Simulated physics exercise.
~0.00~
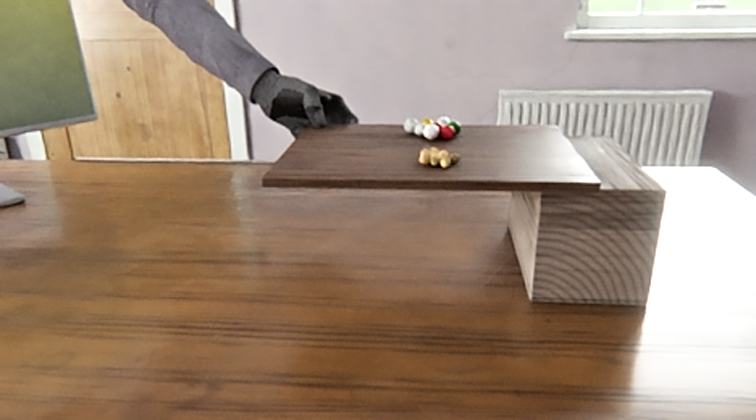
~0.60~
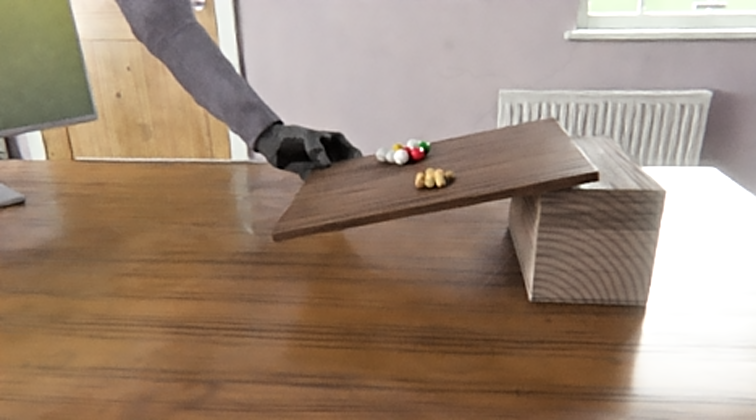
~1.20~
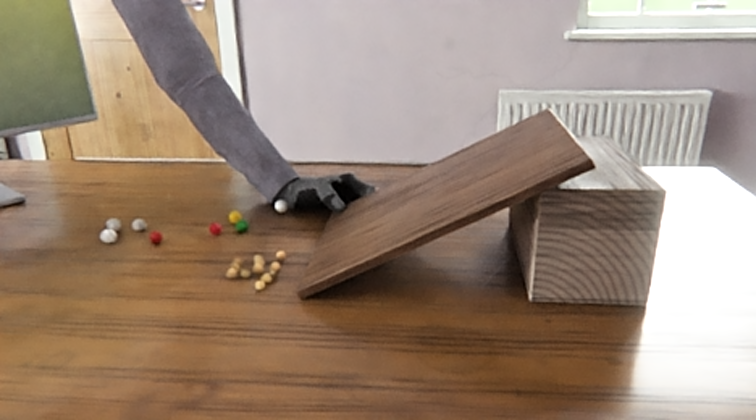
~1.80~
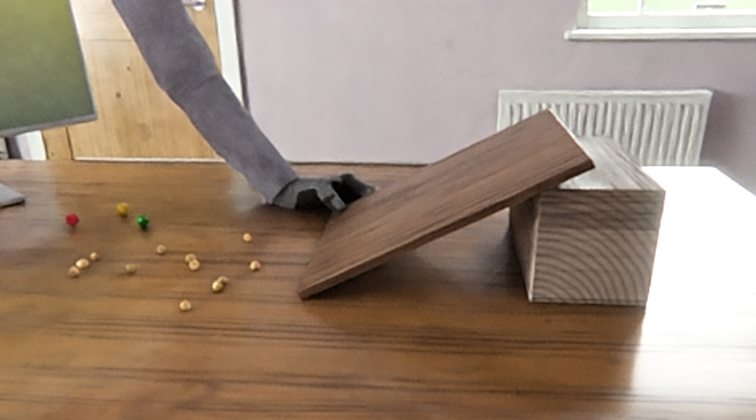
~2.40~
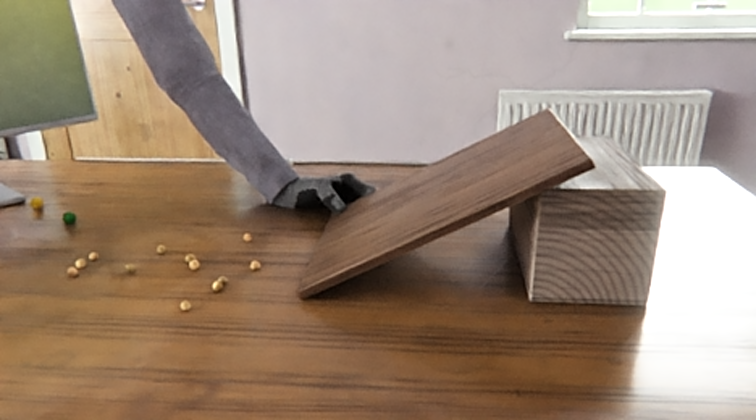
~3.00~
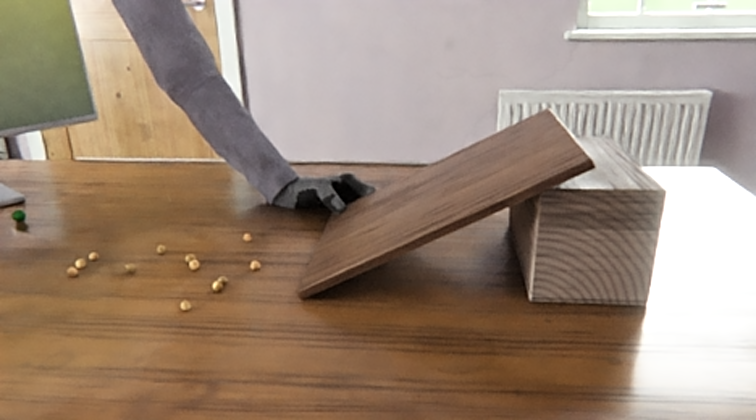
A gloved hand lowered the left end of a wooden board propped on a block until it touched the table, and the colourful balls rolled away left, nearly all out of view, while the small tan pieces scattered and stopped nearer the board.
